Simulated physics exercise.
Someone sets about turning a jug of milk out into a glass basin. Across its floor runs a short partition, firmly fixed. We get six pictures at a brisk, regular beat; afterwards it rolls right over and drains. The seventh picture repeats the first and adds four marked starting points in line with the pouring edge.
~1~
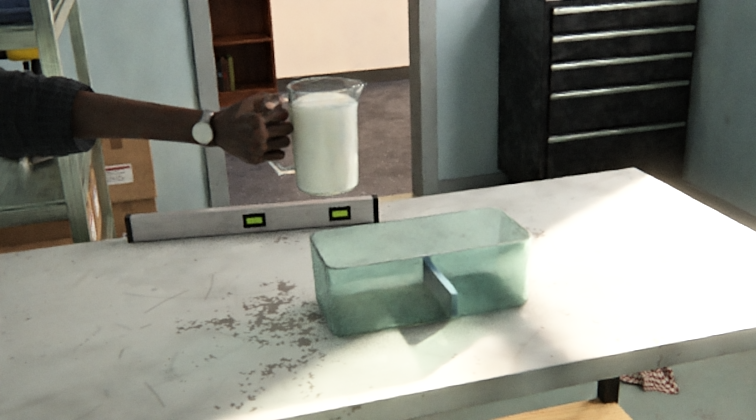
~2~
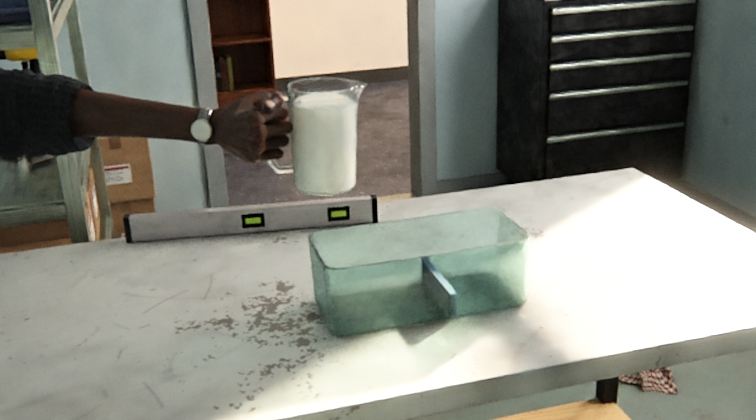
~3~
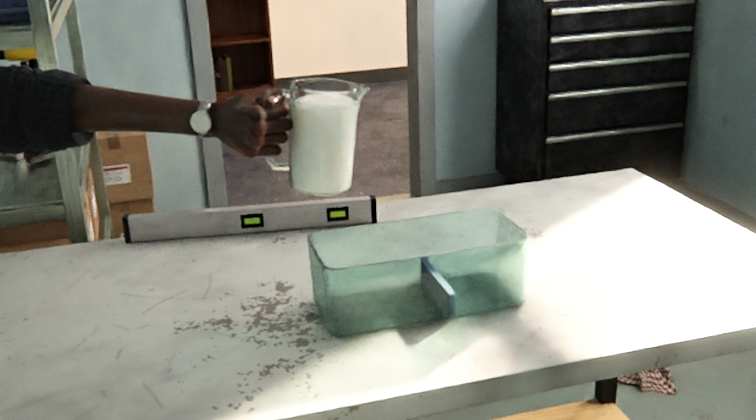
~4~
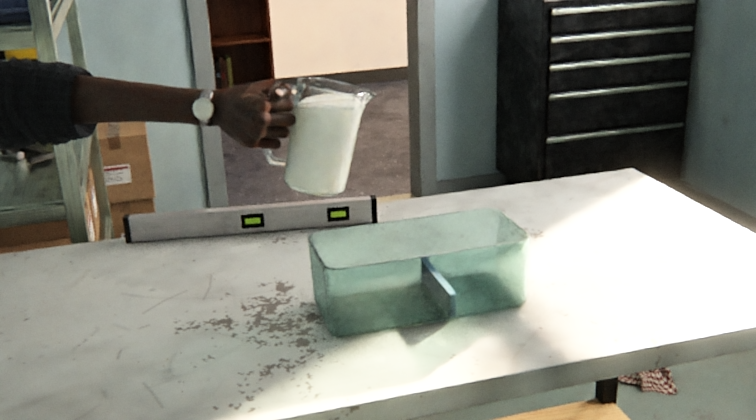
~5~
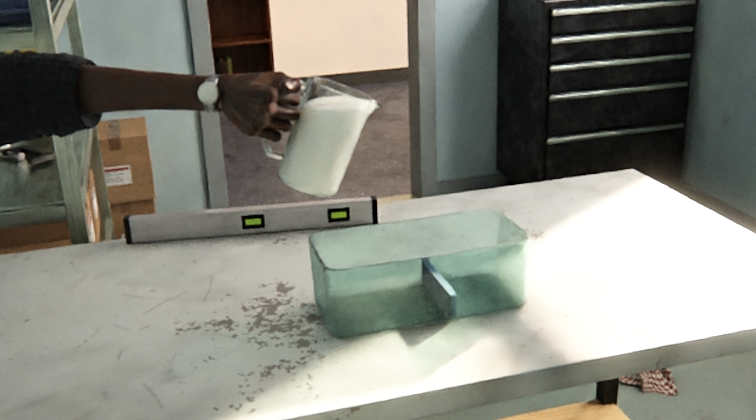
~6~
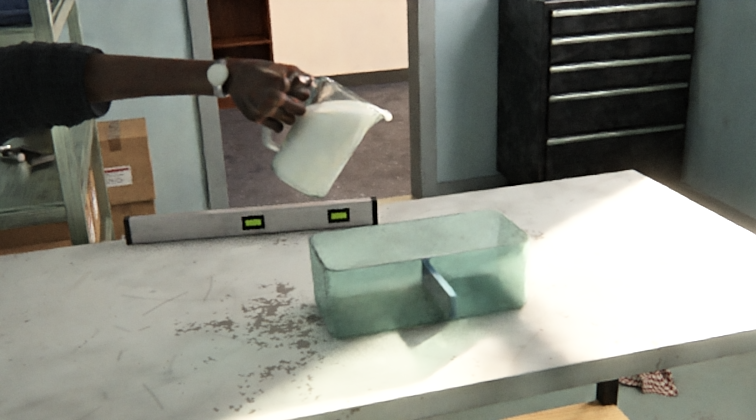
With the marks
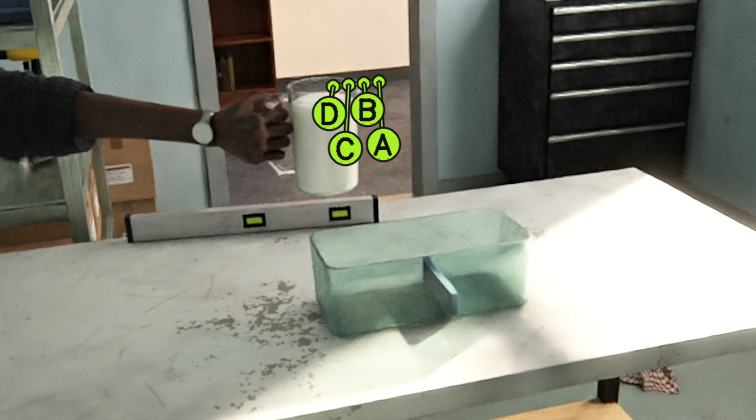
A hand held a clear jug of milk upright above a pale green glass basin with a short partition, then gradually tilted it to the right until milk reached over the lip.
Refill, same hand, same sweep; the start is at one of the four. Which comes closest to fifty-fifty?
Best: A.
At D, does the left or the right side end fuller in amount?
The left one.
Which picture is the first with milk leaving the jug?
In picture 6.
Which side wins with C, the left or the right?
More ends on the left.
On the marked copy, A at (379, 81); B at (363, 83); C at (348, 84); D at (333, 86).
Choosing A, about 44 % ends left of the wall and 54 % right of it.
Choosing B, about 70 % ends left of the wall and 23 % right of it; 7 % is lost outside.
Choosing C, about 89 % ends left of the wall and 5 % right of it; 6 % is lost outside.
Choosing D, about 88 % ends left of the wall and 9 % right of it; 3 % is lost outside.
